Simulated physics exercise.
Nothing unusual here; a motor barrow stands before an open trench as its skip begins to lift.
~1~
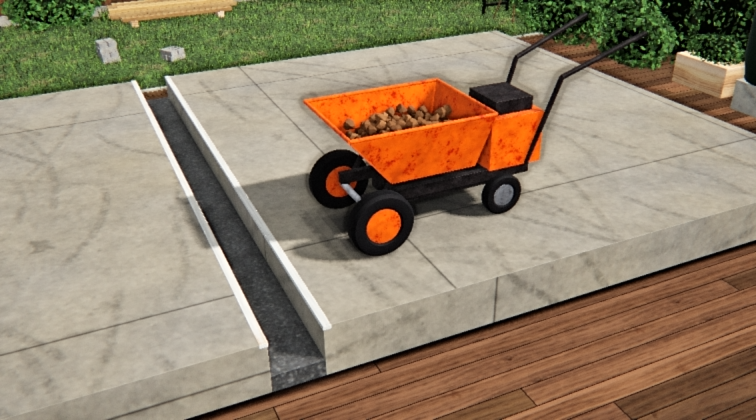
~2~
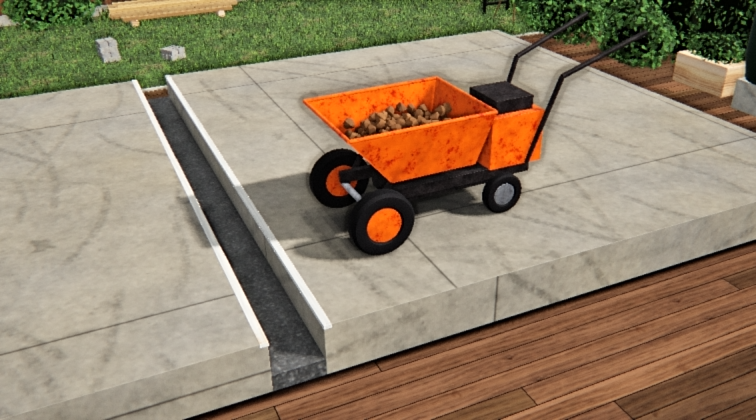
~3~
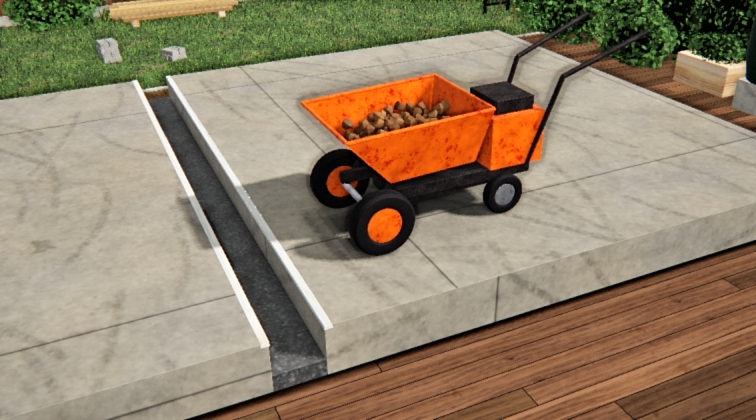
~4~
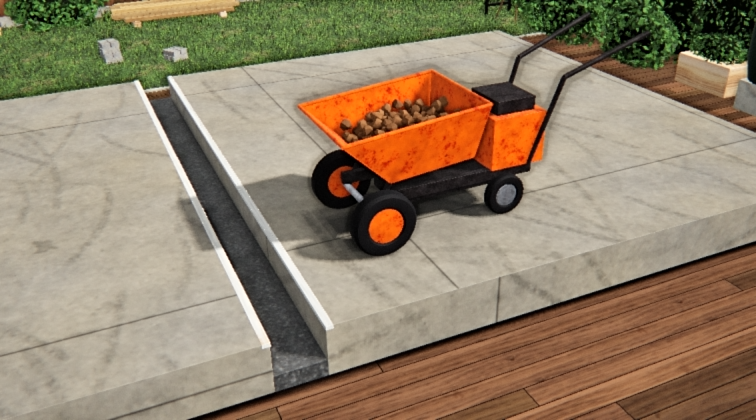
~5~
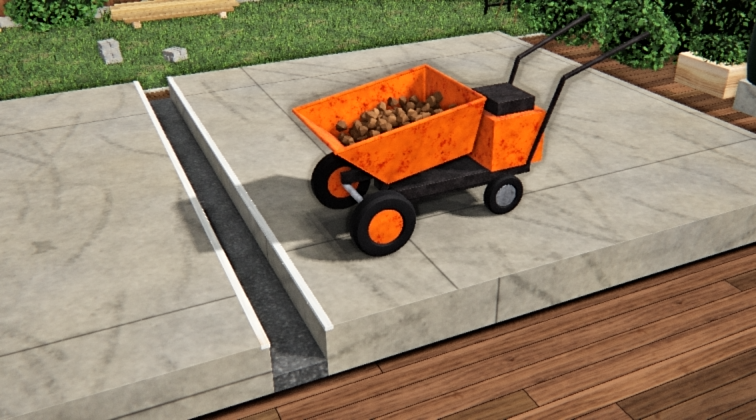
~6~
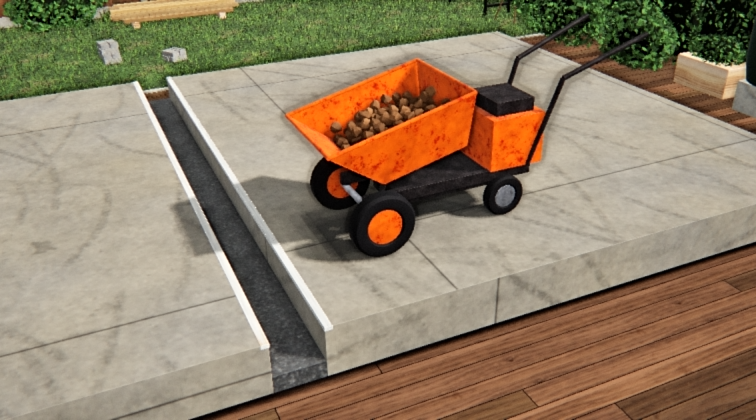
On a pale stone patio beside a narrow open trench, an orange motor barrow loaded with brown clods stood in place while its skip slowly tilted a little toward the left.
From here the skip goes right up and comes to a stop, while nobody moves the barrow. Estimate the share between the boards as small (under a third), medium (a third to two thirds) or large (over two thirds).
It is large.
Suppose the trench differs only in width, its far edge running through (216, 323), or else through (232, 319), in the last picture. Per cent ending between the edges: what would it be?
About 100 and 100 per cent.
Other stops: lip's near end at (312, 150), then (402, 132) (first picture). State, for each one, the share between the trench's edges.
10 %, then 60 %.
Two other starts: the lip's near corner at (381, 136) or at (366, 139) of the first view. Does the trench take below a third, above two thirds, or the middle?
Log - stop 1: Above two thirds. Stop 2: Above two thirds.
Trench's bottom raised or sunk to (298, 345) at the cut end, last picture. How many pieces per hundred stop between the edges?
I'd guess close to 60 percent.
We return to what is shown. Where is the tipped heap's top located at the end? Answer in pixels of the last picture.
I'd put the summit somewhere around pixel (179, 263).
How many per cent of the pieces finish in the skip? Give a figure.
Roughly 0 in a hundred.
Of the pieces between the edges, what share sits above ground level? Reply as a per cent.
Something like 5 in a hundred.
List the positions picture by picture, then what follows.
The first frame shows lip of the skip (350, 142), level; top of the load (412, 124), clay clods; first edge of the trench (309, 297); far edge (248, 313), the trench under half as wide as the skip, and about half as deep as wide.
The second frame shows lip of the skip (349, 142), level; top of the load (412, 123).
The third frame shows lip of the skip (346, 144), tipped barely; top of the load (419, 120).
The fourth frame shows lip of the skip (343, 148), tipped a little; top of the load (429, 120).
The fifth frame shows lip of the skip (336, 153), tipped a little; top of the load (424, 117).
The sixth frame shows lip of the skip (329, 159), tipped a little; top of the load (418, 113); first edge of the trench (310, 298); far edge (249, 314).
Just after the last frame, skip tipped steeply; every one in the skip.
A moment on, skip tipped right over; the larger part in the skip; roughly a quarter in or heaped over the trench; just a few beyond it; just a few falling.
Further on, skip tipped right over; the larger part in or heaped over the trench; about a tenth beyond it.
When it is over, skip tipped right over; the larger part in or heaped over the trench; roughly a quarter beyond it.
